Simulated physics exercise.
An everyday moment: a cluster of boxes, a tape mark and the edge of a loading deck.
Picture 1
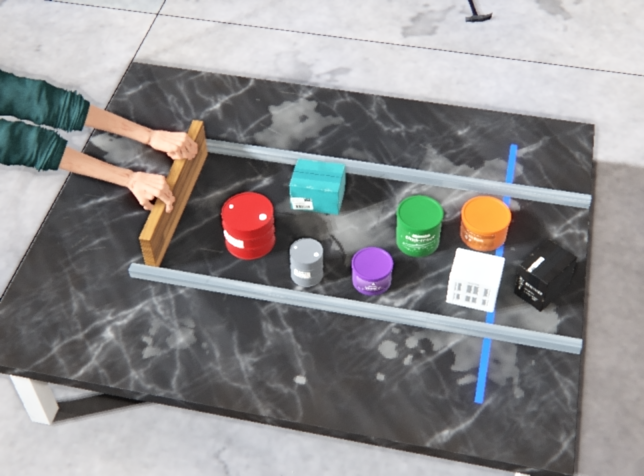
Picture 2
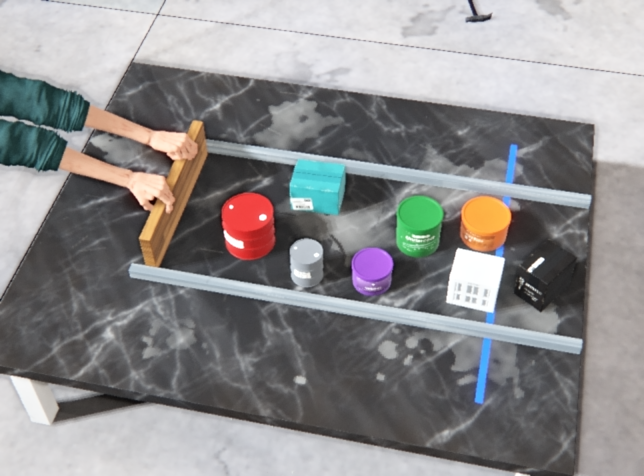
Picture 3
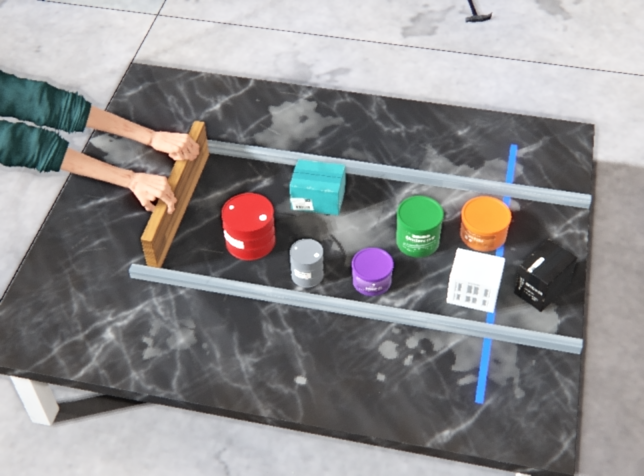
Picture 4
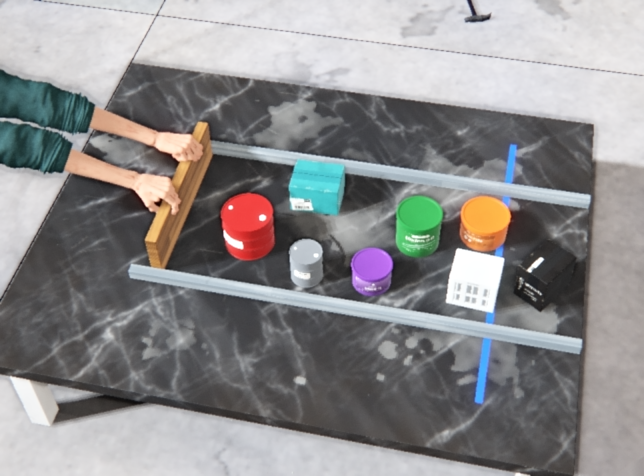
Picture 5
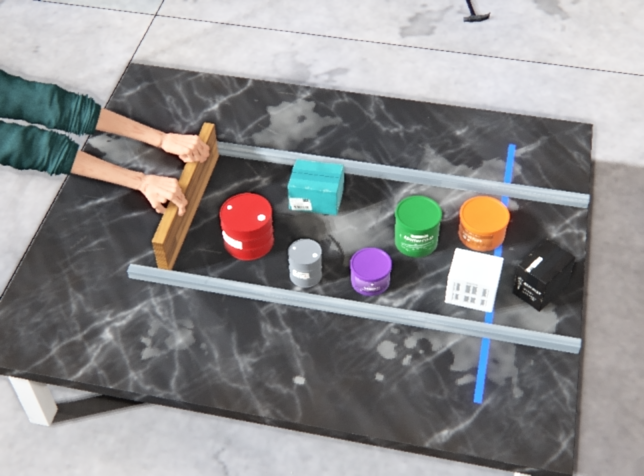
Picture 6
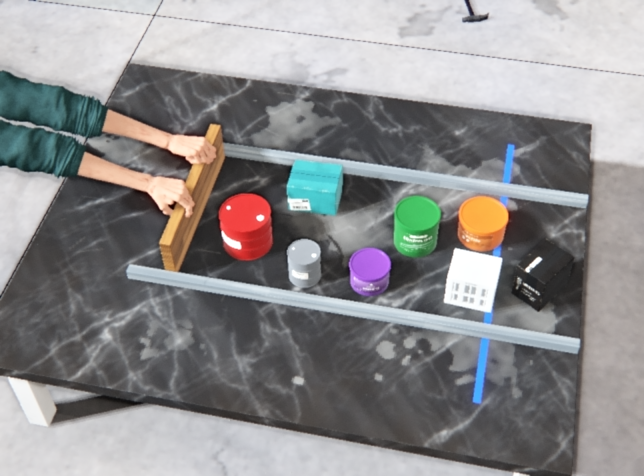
At the start, two hands hold a wooden plank at the left end of two pale rails on a dark marbled surface, with pails, canisters and boxes between the rails. The hands then slide the plank slightly right, narrowing the gap to the red container, while the objects stay put.
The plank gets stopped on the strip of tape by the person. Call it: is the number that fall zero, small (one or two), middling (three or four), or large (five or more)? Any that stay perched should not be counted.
It is small.
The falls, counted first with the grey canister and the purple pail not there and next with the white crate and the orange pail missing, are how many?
Result, first then second: 1, 0.
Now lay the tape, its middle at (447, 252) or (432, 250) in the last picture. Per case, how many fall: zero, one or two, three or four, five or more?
One after the other, that's none for the first and zero for the second.
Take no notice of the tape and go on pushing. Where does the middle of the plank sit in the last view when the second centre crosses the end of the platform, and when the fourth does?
I'd say close to (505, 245), then close to (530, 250).
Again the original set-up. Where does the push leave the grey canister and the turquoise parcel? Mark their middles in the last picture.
Roughly at (507, 307) and at (527, 214), in that order.
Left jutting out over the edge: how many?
I'd say 2 of them.
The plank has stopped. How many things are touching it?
So the total is 3.
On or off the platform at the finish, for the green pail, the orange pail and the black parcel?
Final state - green pail: Still there, orange pail: Still there, black parcel: Fallen off.
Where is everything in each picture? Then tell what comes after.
The first picture shows black parcel (545, 275); orange pail (485, 224); white crate (475, 280); plank (176, 193); tape (498, 260).
The second picture shows orange pail (485, 224); plank (176, 193).
The third picture shows white crate (476, 281); purple pail (372, 272).
The fourth picture shows black parcel (545, 276); turquoise parcel (318, 187).
The fifth picture shows orange pail (483, 224); grey canister (305, 263).
The sixth picture shows black parcel (542, 275); orange pail (482, 224); white crate (473, 281); plank (194, 197); tape (496, 260).
Early on, none off yet; black parcel at rest near (542, 275); orange pail at rest near (482, 224); white crate at rest near (473, 281).
A while later, none off yet; black parcel at rest near (542, 275); orange pail travelled a little near (493, 222); white crate moving near (478, 281).
Finally, the number that fall off is one or two; lost, black parcel.
